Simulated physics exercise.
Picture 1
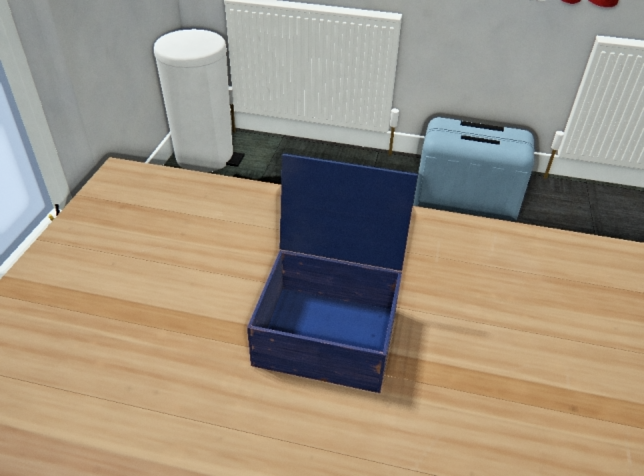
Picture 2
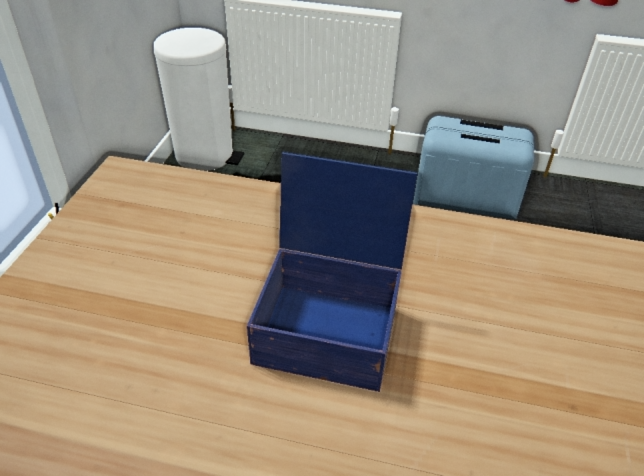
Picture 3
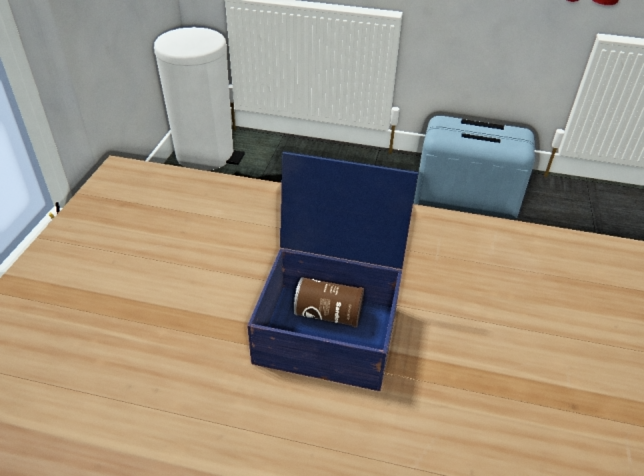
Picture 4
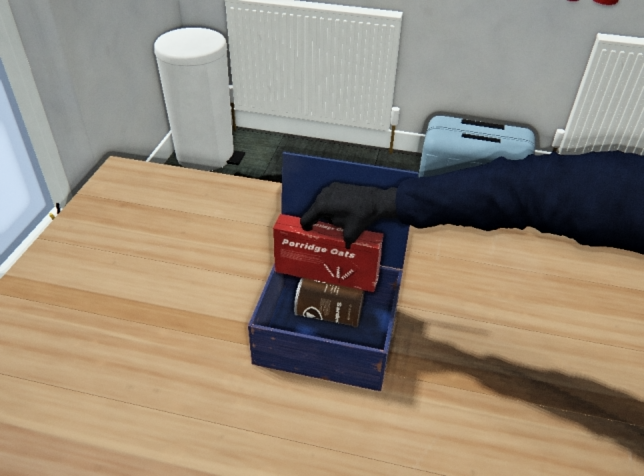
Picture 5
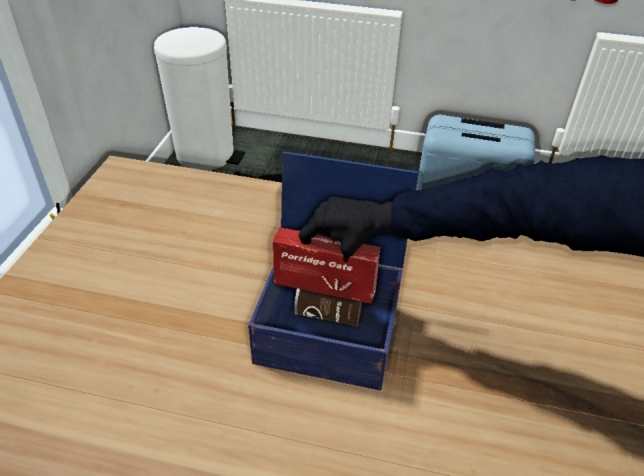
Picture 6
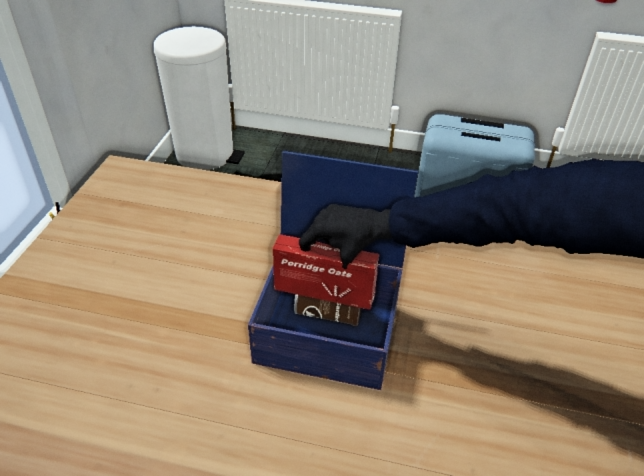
The video shows an open blue box on a wooden table, empty at first, then with a brown tin lying inside. A dark-gloved hand reaches in from the right and lowers a red porridge oats packet into the box.
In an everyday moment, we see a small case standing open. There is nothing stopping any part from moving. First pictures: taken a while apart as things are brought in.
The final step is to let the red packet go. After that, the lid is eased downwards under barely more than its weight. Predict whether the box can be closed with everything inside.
The box can be closed.
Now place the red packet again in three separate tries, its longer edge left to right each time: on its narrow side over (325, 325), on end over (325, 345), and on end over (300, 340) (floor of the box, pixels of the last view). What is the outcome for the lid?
In the first case it sits on the rim; in the second case it stays ajar; in the third case it stays ajar.
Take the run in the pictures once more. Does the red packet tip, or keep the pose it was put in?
In the end, it winds up askew.
Then, 0.40 s past the last view, red packet on its side near (316, 336).
Then, 1.30 s past the last view, lid 80° above the rim; red packet on its side near (313, 339).
Then, 1.70 s past the last view, lid 46° above the rim; red packet on its side near (313, 339).
Then, 2.00 s past the last view, lid 8° above the rim; red packet on its side near (313, 339).
Finally, lid shut; down or leaning hard in the box, red packet; brown tin still in place. Final places as the last picture's camera would see them, red packet near (313, 339).
